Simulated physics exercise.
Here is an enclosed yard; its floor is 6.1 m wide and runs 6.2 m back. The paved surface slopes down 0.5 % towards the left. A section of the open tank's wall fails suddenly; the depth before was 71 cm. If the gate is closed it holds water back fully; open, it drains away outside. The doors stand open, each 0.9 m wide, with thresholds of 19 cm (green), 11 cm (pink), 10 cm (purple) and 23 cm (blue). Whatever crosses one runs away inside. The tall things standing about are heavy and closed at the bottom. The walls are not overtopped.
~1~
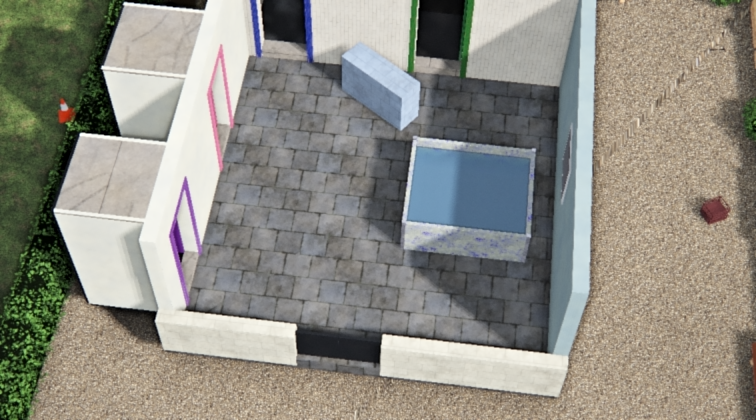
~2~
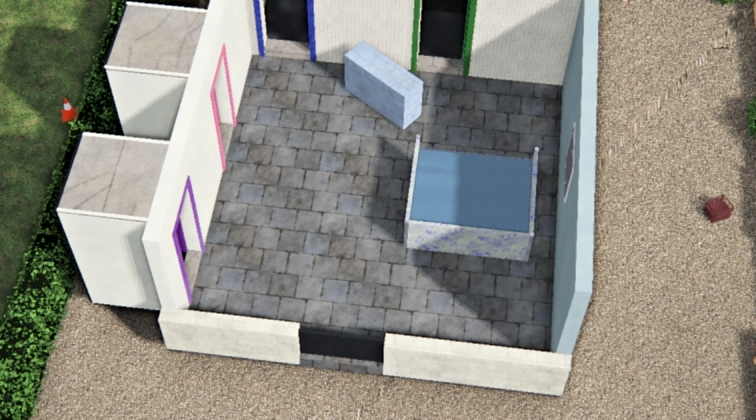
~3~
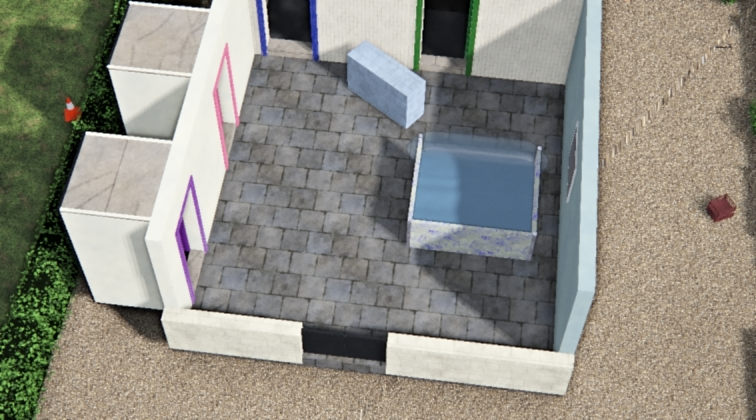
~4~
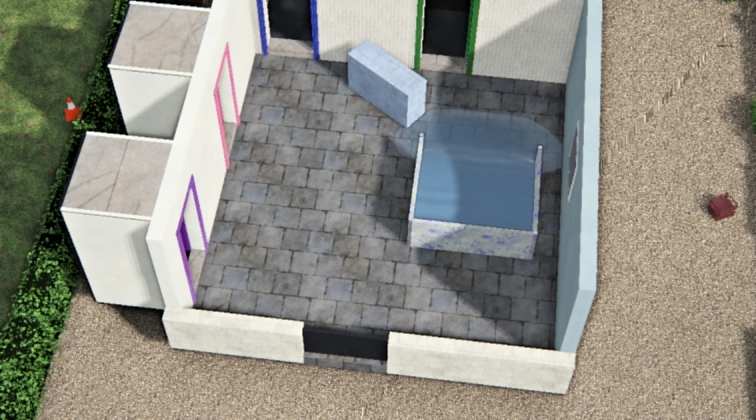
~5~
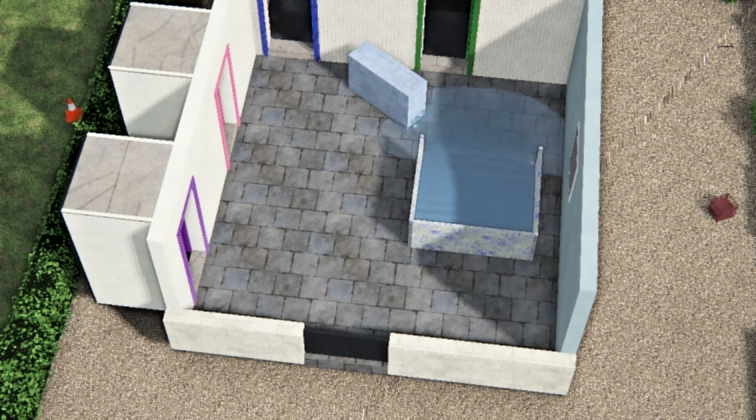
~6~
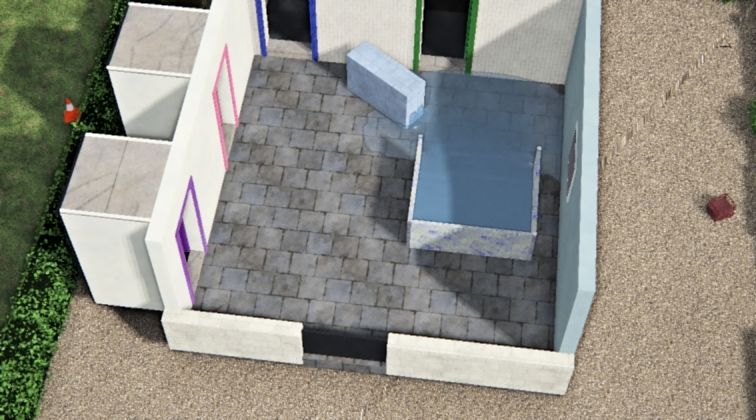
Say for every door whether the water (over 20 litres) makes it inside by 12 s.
Within that time: At the green door it exceeds the limit; at the pink door it stays under the limit; at the purple door it stays under the limit; at the blue door it does not reach the limit.
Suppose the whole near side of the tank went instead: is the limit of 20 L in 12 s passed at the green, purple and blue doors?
Then: Green not over, purple above, blue under.
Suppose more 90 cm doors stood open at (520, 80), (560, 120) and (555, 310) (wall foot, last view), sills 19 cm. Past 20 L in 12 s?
In that order: Above, over, below.
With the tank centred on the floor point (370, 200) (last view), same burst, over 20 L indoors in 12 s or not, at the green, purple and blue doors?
Then: Green below, purple below, blue over.
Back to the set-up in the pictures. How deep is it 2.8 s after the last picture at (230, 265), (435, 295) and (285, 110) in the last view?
Roughly 0, 0 and 5 cm, in turn.
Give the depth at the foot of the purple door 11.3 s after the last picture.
Roughly 7.0 cm deep.
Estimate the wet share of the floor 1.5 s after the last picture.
Near 35 per cent is wet.
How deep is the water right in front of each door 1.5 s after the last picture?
In cm: Green 34, pink 0, purple 0, blue 3.
Then, 0.7 s after the last picture water covers 25 % of the floor and is deepest (51 cm) near (557, 86); green door 39 cm at the sill, 57 L in, pink door not reached, purple door not reached, blue door not reached.
Then, 1.5 s after the last picture water covers 35 % of the floor and is deepest (40 cm) near (490, 109); green door 34 cm at the sill, 158 L in, pink door not reached, purple door not reached, blue door 3 cm at the sill, 0 L in.
Then, 2.8 s after the last picture water covers 40 % of the floor and is deepest (37 cm) near (379, 83); green door 25 cm at the sill, 214 L in, pink door 7 cm at the sill, 0 L in, purple door not reached, blue door 4 cm at the sill, 0 L in.
Then, 6.3 s after the last picture water covers 85 % of the floor and is deepest (17 cm) near (477, 145); green door 8 cm at the sill, 238 L in, pink door 8 cm at the sill, 0 L in, purple door 6 cm at the sill, 0 L in, blue door 8 cm at the sill, 0 L in.
Then, 11.3 s after the last picture water covers 95 % of the floor and is deepest (12 cm) near (397, 92); green door 10 cm at the sill, 238 L in, pink door 7 cm at the sill, 0 L in, purple door 7 cm at the sill, 1 L in, blue door 8 cm at the sill, 0 L in.
